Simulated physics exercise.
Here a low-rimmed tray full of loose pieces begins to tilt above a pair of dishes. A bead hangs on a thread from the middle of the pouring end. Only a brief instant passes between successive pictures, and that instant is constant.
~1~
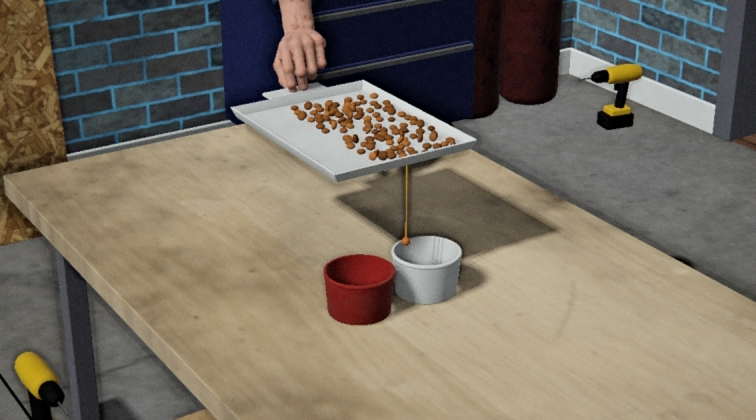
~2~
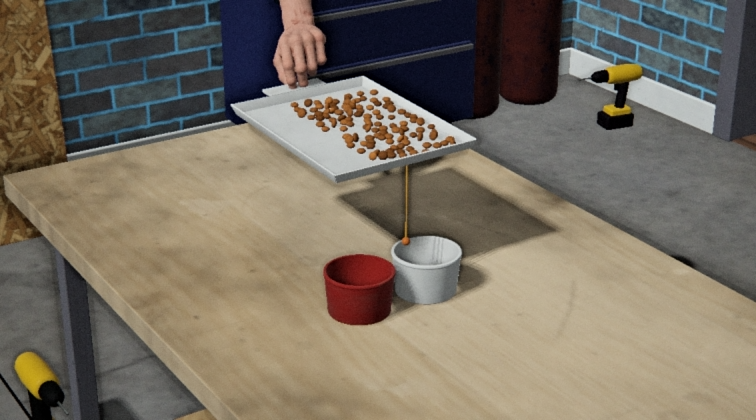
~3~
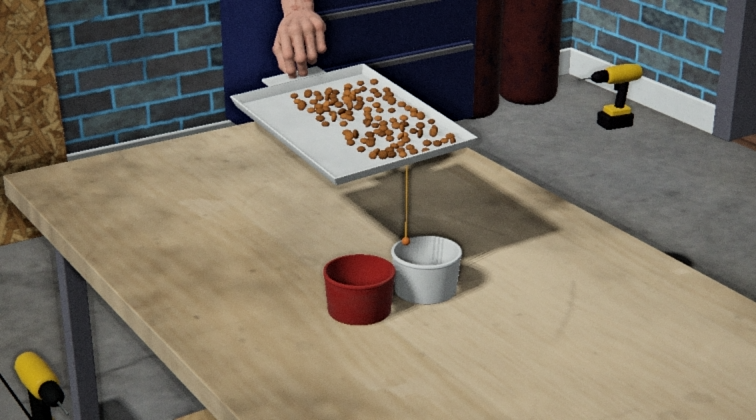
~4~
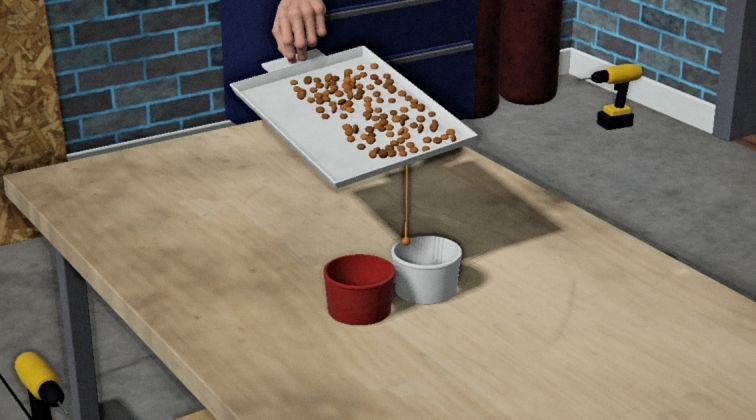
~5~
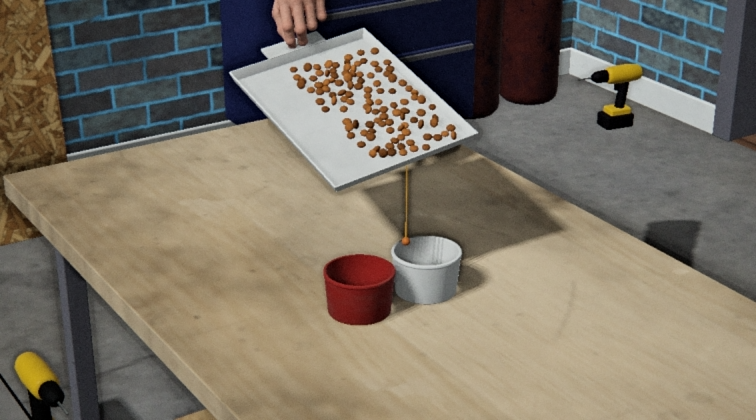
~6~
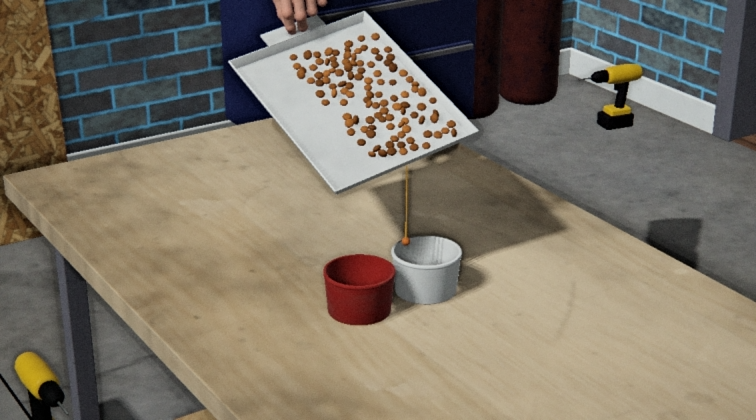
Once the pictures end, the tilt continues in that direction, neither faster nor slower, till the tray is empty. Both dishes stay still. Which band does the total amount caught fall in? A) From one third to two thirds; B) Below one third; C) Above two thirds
Option A: From one third to two thirds.
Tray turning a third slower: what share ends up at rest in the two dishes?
Estimate: Some 70%.
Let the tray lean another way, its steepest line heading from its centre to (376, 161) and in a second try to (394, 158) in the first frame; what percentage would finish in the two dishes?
For the first it's near 30 %, for the second near 20 %.
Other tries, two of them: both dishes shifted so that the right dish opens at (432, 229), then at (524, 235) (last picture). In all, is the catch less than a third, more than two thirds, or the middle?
Run 1 - under a third; run 2 - under a third.
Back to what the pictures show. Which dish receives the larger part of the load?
Answer: The leftmost one.
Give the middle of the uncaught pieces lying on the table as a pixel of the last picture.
I'd put the middle at roughly (370, 347).
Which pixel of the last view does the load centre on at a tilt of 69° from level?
The load's middle is around (363, 184).
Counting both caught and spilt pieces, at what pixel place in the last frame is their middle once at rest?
Close to (356, 312).
Shortly afterwards, tray tipped steeply; the bulk on the tray; near a quarter in the air.
Next, tray tipped past a quarter turn; near half in the left dish; near half outside both; only a few in the air.
Some moments later, tray tipped past a quarter turn; near half in the left dish; near half outside both.
In the end, tray tipped past a quarter turn; near half in the left dish; none at all in the right dish; near half outside both.
